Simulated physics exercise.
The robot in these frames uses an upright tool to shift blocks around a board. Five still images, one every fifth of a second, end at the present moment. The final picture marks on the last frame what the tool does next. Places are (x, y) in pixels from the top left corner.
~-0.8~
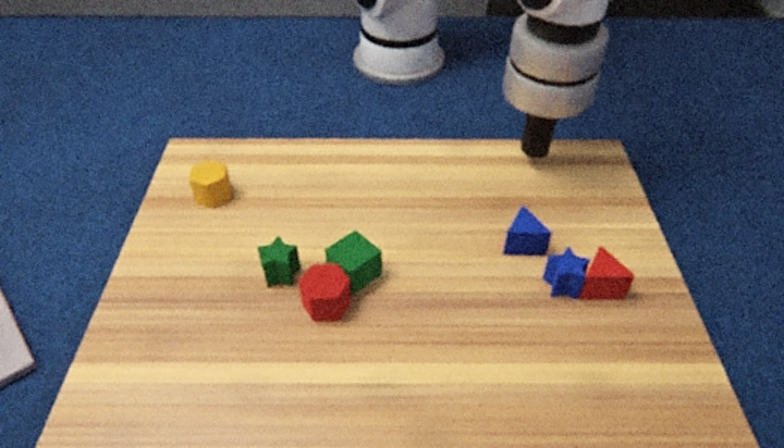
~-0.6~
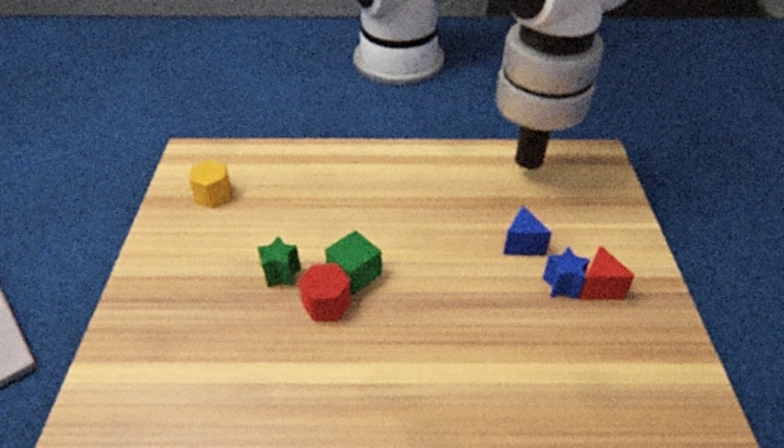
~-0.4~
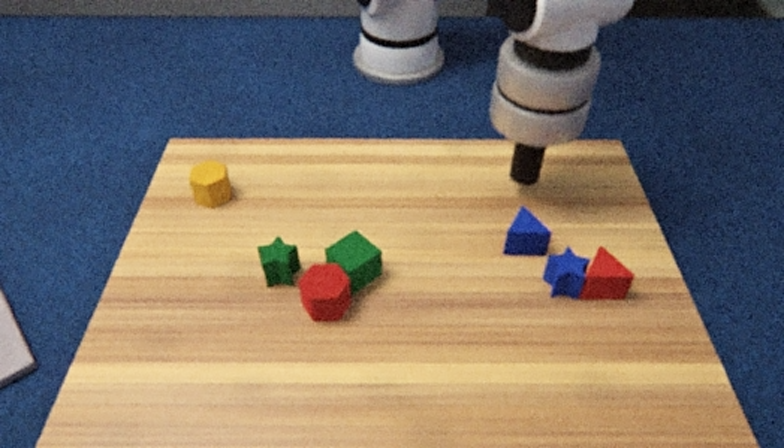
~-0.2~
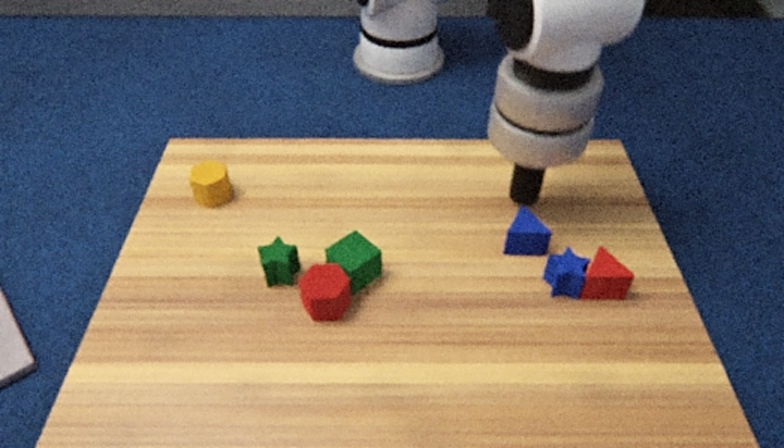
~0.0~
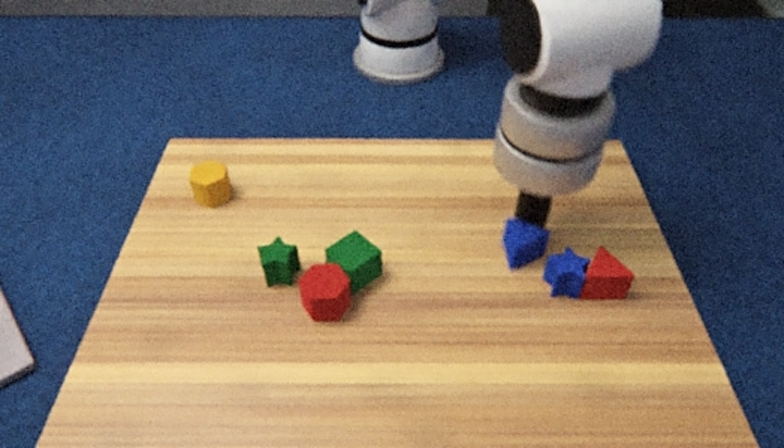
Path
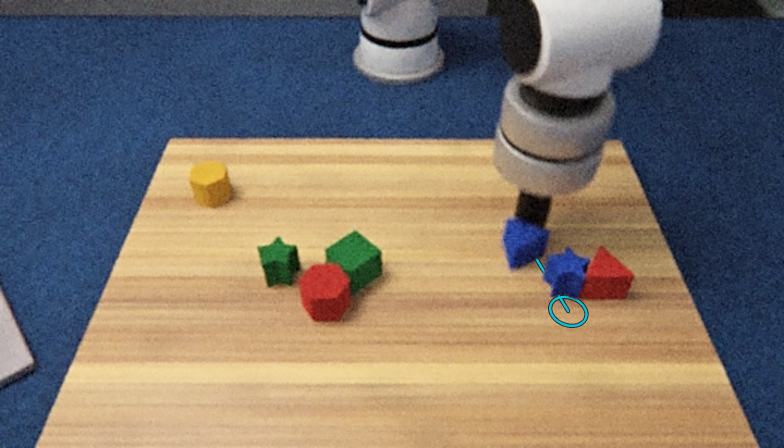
On a wooden board, a robot arm's upright tool moves forward and nudges the blue triangle.
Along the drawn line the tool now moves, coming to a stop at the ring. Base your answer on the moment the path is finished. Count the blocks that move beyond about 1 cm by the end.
My guess is at least three.
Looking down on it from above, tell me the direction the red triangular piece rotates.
I'd predict that, seen from above, the red triangular piece rotates counter-clockwise.
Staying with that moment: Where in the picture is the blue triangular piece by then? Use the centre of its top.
The middle of the upper face of the blue triangular piece will lie at about (519, 256) in the picture.
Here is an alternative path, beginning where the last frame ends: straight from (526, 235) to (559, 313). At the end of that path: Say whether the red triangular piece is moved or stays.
It travels a centimetre or more.
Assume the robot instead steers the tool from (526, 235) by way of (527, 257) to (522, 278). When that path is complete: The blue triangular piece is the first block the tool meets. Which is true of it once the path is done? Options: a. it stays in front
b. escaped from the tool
My answer is option a.
Drawn move, from (526, 235) via (544, 271), ending at (568, 311).
What follows on the original path. One third of the way, tool at (541, 246); blue triangular piece at (522, 251), turned 20° clockwise.
Two thirds of the way, tool at (557, 272); blue triangular piece at (519, 256), turned 35° clockwise; blue star-shaped block at (587, 281), turned 15° anticlockwise; red triangular piece at (619, 271), turned 35° anticlockwise.
At the end, tool at (573, 297); blue triangular piece at (519, 256), turned 35° clockwise; blue star-shaped block at (608, 304), turned 25° anticlockwise; red triangular piece at (624, 275), turned 50° anticlockwise.
